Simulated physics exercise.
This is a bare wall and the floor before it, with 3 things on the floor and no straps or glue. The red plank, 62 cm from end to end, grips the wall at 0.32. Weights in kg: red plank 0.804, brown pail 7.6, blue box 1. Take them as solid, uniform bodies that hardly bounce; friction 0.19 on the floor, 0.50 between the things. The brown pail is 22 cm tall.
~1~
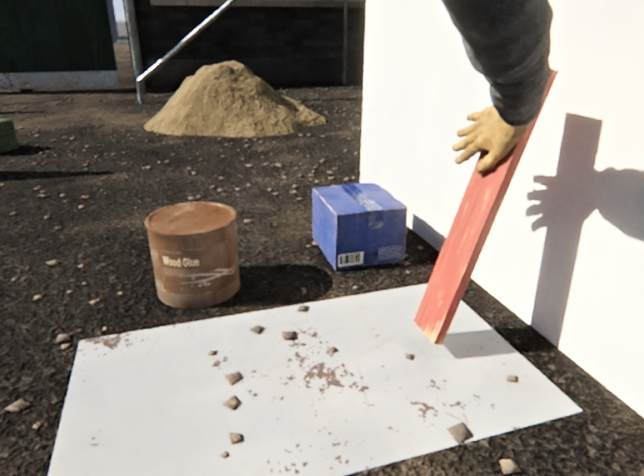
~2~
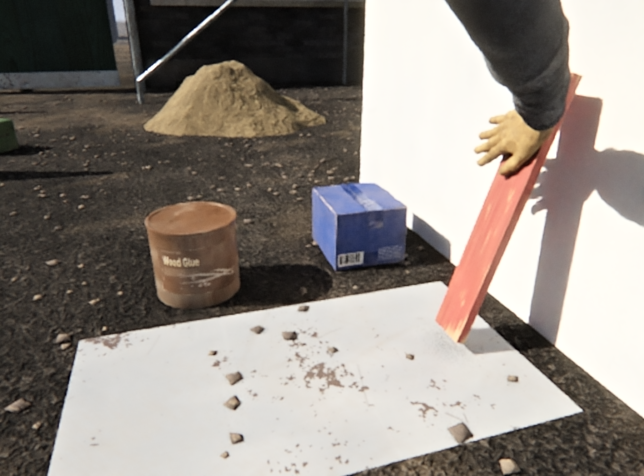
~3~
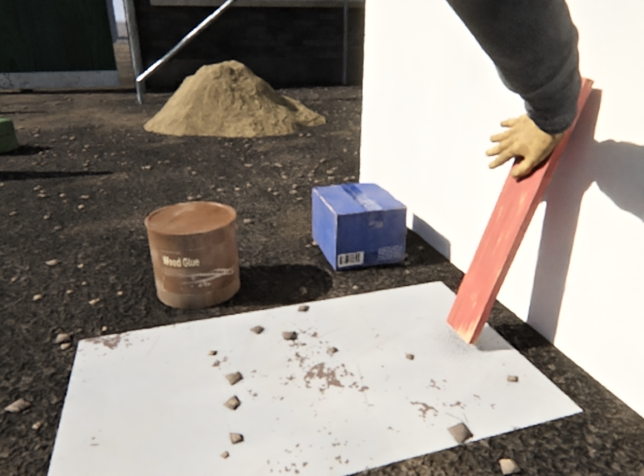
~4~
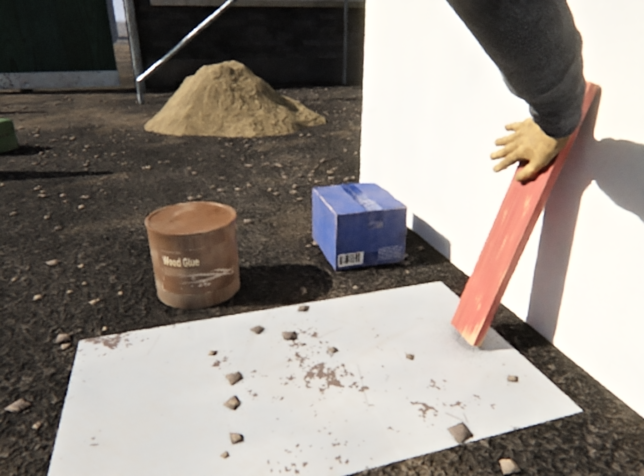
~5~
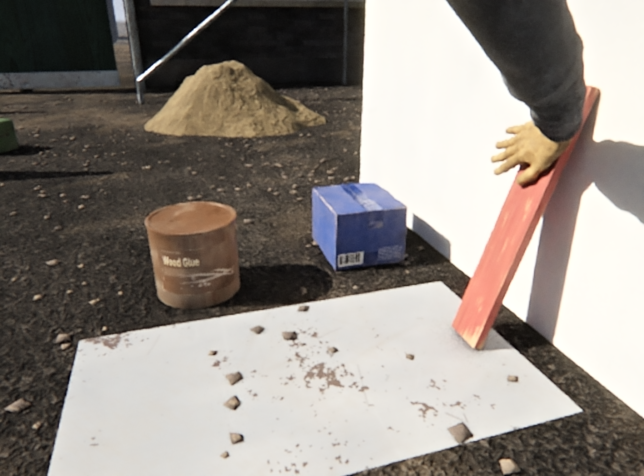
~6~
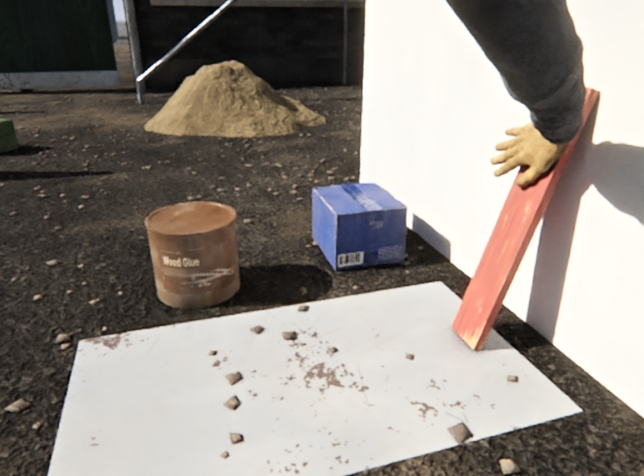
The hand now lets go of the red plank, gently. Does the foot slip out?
It remains leaning.
Then, 0.20 s on from there, no change.
Then, 0.70 s on from there, red plank resting near (516, 224).
In the end, all 3 under 10 cm from the start. At the end, from the last picture's camera, red plank near (516, 224). The plank stays up.
